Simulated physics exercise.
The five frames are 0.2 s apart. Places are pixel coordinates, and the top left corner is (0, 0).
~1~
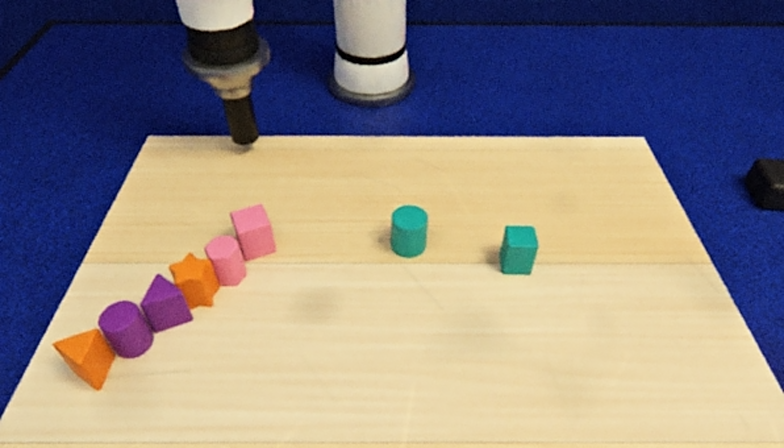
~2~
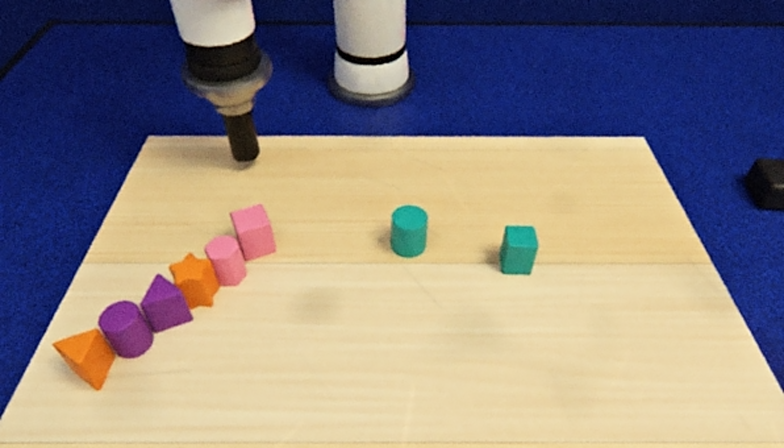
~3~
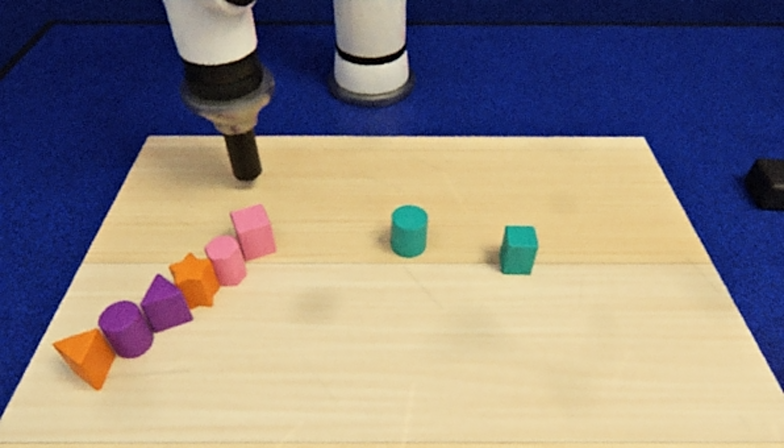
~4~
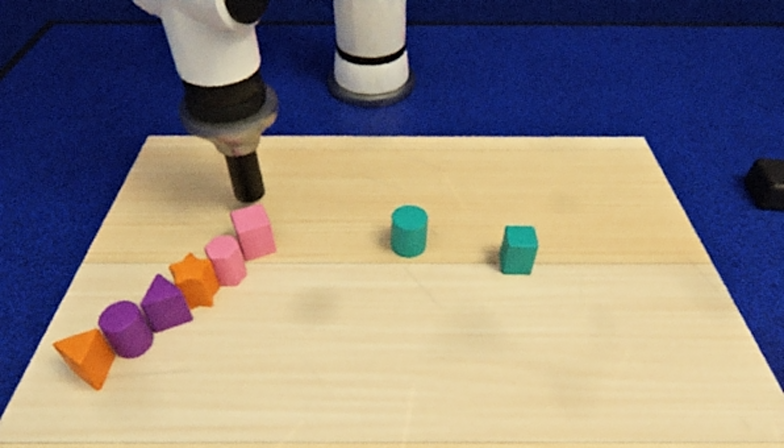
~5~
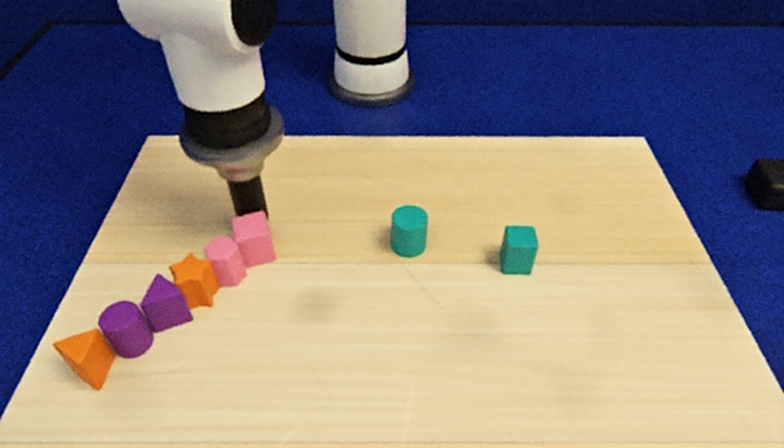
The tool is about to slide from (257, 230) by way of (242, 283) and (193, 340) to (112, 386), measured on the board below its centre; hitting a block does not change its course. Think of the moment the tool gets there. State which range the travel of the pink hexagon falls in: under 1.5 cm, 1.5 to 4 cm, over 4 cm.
Displacement: Past 4 cm.
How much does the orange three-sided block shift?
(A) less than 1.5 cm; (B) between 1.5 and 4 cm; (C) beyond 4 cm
Answer: B.
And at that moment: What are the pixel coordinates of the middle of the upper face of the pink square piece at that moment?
When the path ends, it will be at (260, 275).
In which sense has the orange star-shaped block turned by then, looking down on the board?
Answer: Clockwise.
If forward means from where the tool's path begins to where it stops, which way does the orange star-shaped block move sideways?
Moves right.
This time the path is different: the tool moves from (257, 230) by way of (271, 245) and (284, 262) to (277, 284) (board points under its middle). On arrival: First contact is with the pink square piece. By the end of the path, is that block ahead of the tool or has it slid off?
It keeps leading.
What follows on the original path. One third of the way, tool (237, 272); orange three-sided block (67, 348), turned 20° anticlockwise; orange star-shaped block (168, 279), turned 60° clockwise; pink hexagon (202, 274), turned 40° clockwise; pink square piece (260, 271), turned 50° anticlockwise.
Two thirds of the way, tool (187, 328); orange three-sided block (65, 349), turned 25° anticlockwise; orange star-shaped block (150, 279); pink hexagon (140, 313); pink square piece (260, 275), turned 60° anticlockwise.
At the end, tool (104, 375); orange three-sided block (43, 357), turned 70° anticlockwise; orange star-shaped block (150, 279), turned 125° clockwise; pink hexagon (103, 322), turned 210° clockwise; pink square piece (260, 275), turned 60° anticlockwise.
